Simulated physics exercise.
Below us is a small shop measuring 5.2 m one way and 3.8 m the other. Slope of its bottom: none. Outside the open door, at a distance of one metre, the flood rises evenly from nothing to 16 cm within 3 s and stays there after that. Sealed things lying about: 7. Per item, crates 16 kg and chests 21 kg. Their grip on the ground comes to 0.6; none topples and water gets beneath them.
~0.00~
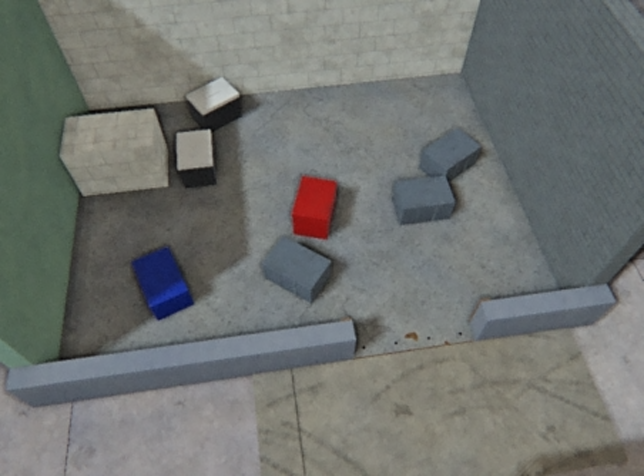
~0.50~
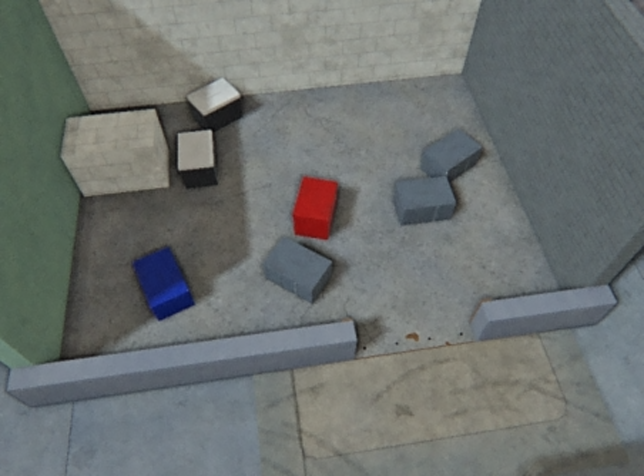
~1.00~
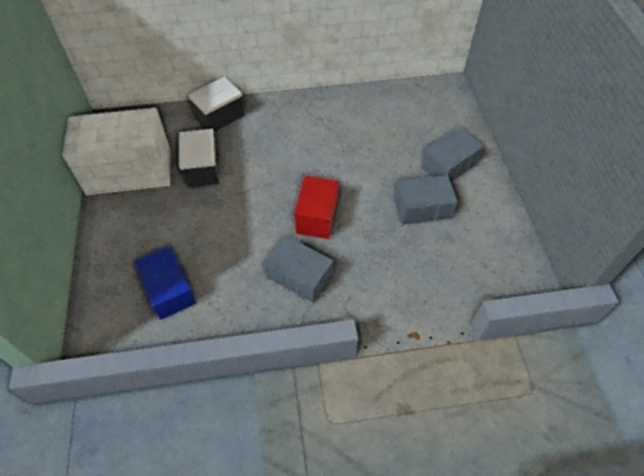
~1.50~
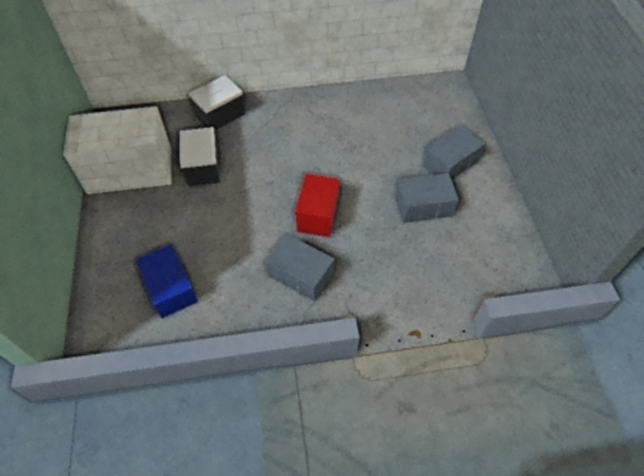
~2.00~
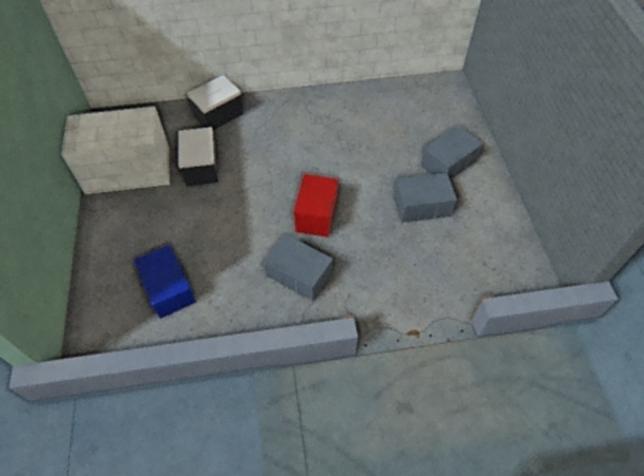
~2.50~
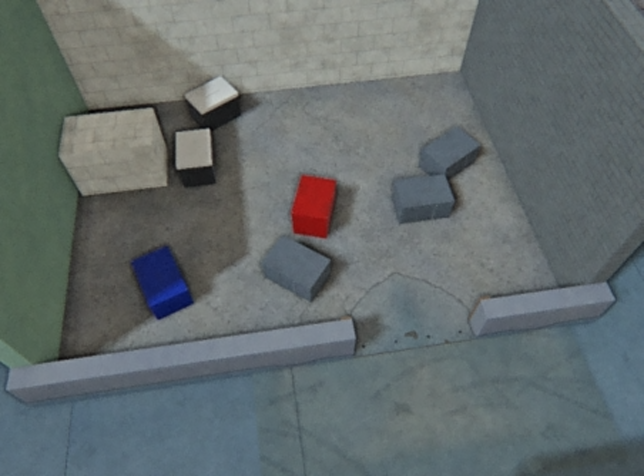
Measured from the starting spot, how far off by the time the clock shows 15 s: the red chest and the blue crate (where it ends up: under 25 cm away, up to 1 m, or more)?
Expect the red chest to be about where it started and the blue crate to be about where it started.
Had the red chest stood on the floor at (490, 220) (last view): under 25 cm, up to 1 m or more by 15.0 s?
Result: It remains near its start.
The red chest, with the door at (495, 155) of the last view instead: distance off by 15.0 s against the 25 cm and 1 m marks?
Well, the red chest sits tight in that setup.
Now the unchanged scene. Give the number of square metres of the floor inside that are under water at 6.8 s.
Wet area: Approx. 13 m2.
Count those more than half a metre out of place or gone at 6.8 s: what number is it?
Answer: 0.
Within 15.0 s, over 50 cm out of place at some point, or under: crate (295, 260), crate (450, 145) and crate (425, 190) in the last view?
In that order: Below, above, above.
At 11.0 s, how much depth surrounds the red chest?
Depth approx. 6 cm.
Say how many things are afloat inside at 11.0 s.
The number is 2.
After 3.5 s the red chest is near (314, 196), 0.0 m from its start, aground; the blue crate is near (159, 275), 0.0 m from its start, aground; 0 afloat.
After 6.8 s the red chest is near (314, 196), 0.0 m from its start, aground; the blue crate is near (159, 275), 0.0 m from its start, aground; 0 afloat.
After 11.0 s the red chest is near (314, 196), 0.0 m from its start, aground; the blue crate is near (159, 275), 0.0 m from its start, aground; 2 afloat.
After 15.0 s the red chest is near (313, 195), 0.0 m from its start, aground; the blue crate is near (159, 275), 0.0 m from its start, aground; 2 afloat.
